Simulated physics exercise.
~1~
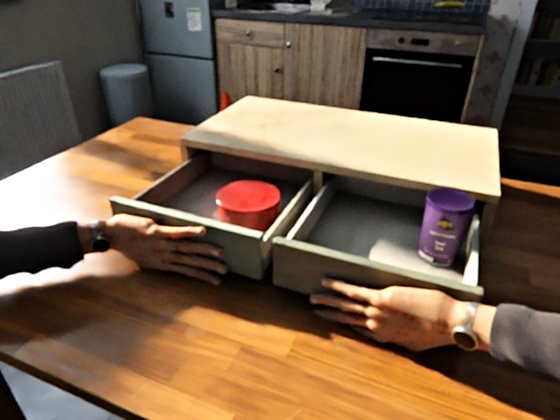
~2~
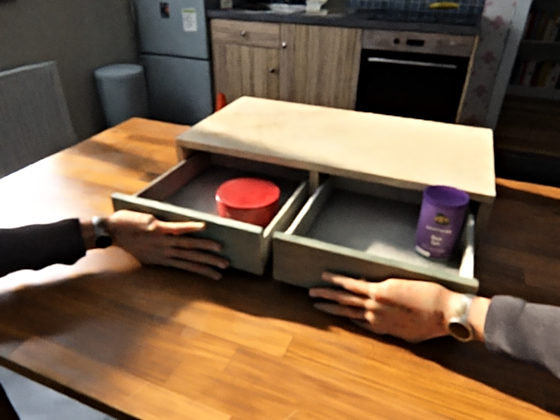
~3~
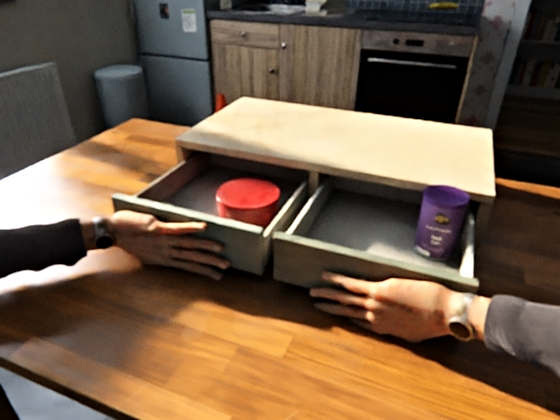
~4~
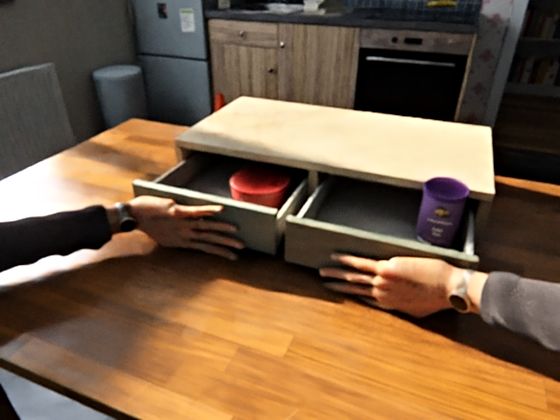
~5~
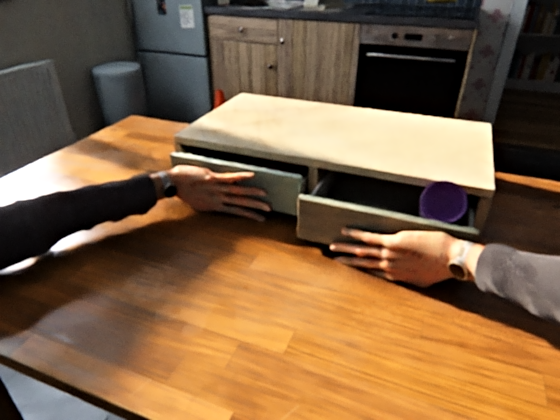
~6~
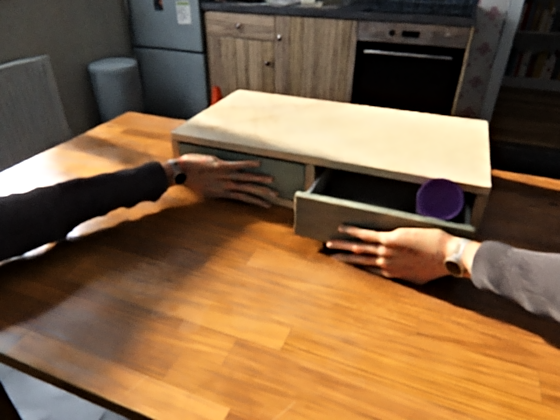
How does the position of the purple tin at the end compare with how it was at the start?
At the start the purple tin stands upright in the right drawer. By the end it is leaning over in the gap of that drawer.
The clip opens on a low, pale-topped chest on a wooden table, its two drawers pulled open, with a hand resting on the front of each. A red tub sits in the left drawer and a purple tin stands in the right one. After a brief pause, the hands push both drawers inward, and the red tub slips out of sight beneath the top. The purple tin tips so that its round end faces forward. The left drawer closes flush, while the right one stops partway and stays ajar, the leaning tin still showing in the gap.
